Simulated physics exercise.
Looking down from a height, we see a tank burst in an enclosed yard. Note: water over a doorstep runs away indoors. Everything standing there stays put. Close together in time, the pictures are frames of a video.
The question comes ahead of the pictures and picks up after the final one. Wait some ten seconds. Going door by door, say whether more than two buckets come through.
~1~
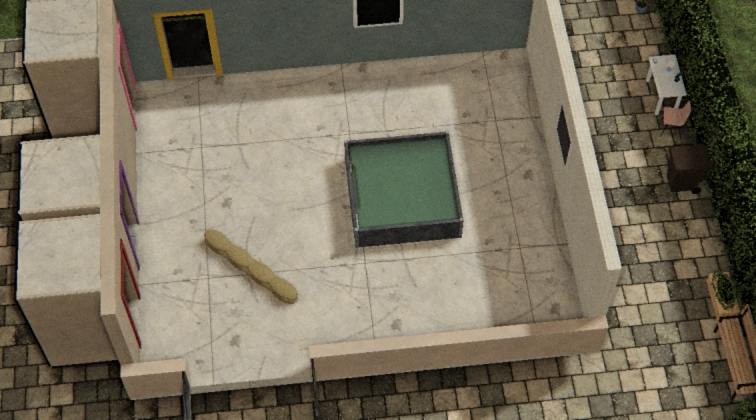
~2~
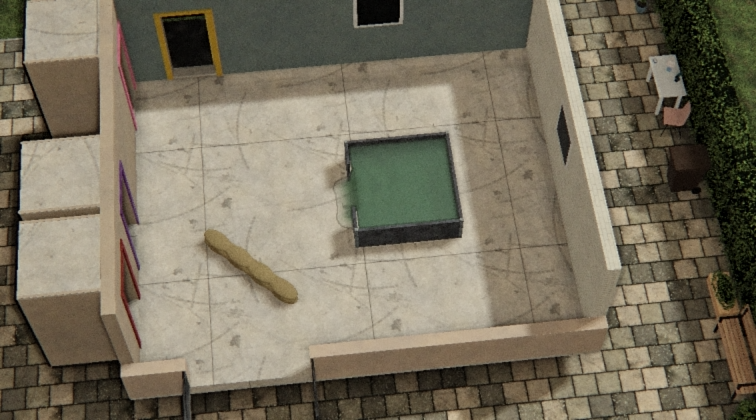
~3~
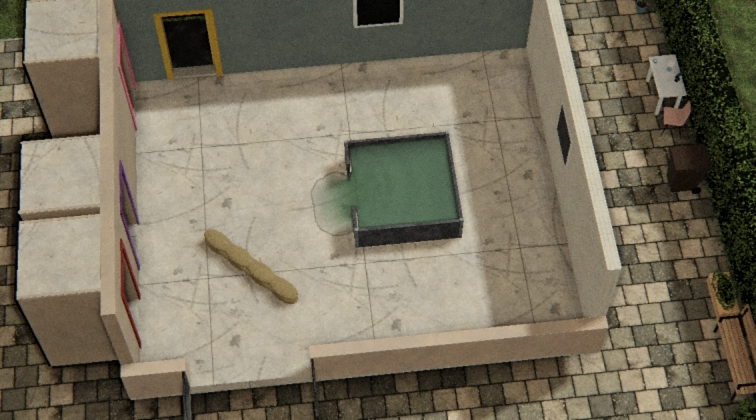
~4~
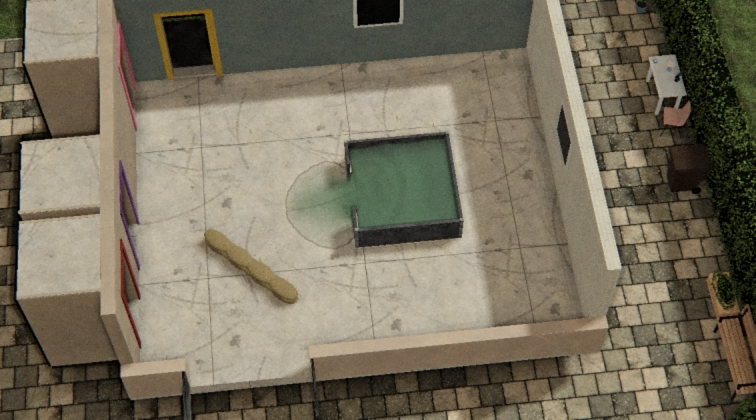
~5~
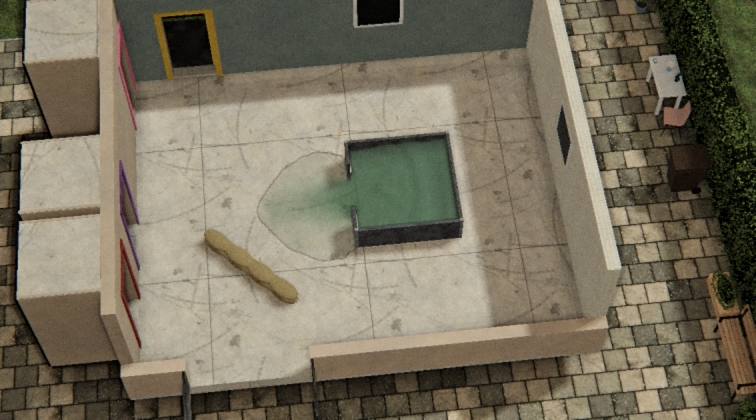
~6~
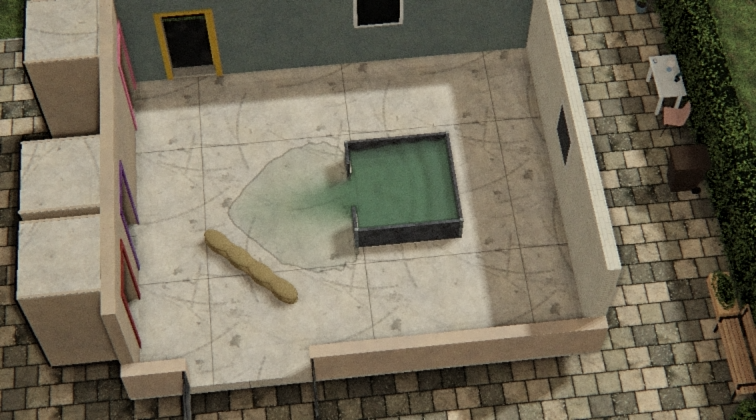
In the end the purple door goes over two buckets; the yellow door goes over two buckets; the red door does not go over two buckets; the pink door goes over two buckets.
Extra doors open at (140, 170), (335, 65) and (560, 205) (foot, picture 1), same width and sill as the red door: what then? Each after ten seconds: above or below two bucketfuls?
Log: Door one beats the mark; door two misses the mark; door three misses the mark.
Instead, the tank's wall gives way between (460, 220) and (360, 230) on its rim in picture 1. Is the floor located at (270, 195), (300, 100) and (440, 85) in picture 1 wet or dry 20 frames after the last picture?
Spot one ends up untouched by the spill, spot two untouched by the spill, spot three untouched by the spill.
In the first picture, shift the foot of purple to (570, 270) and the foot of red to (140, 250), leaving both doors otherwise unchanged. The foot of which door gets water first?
That is the one in red.
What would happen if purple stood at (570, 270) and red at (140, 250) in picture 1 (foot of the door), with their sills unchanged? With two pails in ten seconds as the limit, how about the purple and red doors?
So the purple one keeps within it while the red one runs past it.
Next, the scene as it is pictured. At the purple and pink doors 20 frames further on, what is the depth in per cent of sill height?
In order: Roughly 220 and 160 in a hundred.
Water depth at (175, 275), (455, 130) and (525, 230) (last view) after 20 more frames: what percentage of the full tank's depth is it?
About 2, 0 and 0 percent, in that order.
A moment on, water covers 20 % of the floor; the purple door not reached, the yellow door not reached, the red door not reached, the pink door not reached.
Next, water covers 25 % of the floor; the purple door under two buckets in, the yellow door not reached, the red door not reached, the pink door not reached.
Then, water covers 35 % of the floor; the purple door over two buckets in, the yellow door wet at the sill, nothing in, the red door wet at the sill, nothing in, the pink door under two buckets in.
Later, water covers 50 % of the floor; the purple door over two buckets in, the yellow door over two buckets in, the red door wet at the sill, nothing in, the pink door over two buckets in.
In the end, water covers 80 % of the floor; the purple door over two buckets in, the yellow door over two buckets in, the red door wet at the sill, nothing in, the pink door far over two buckets in.
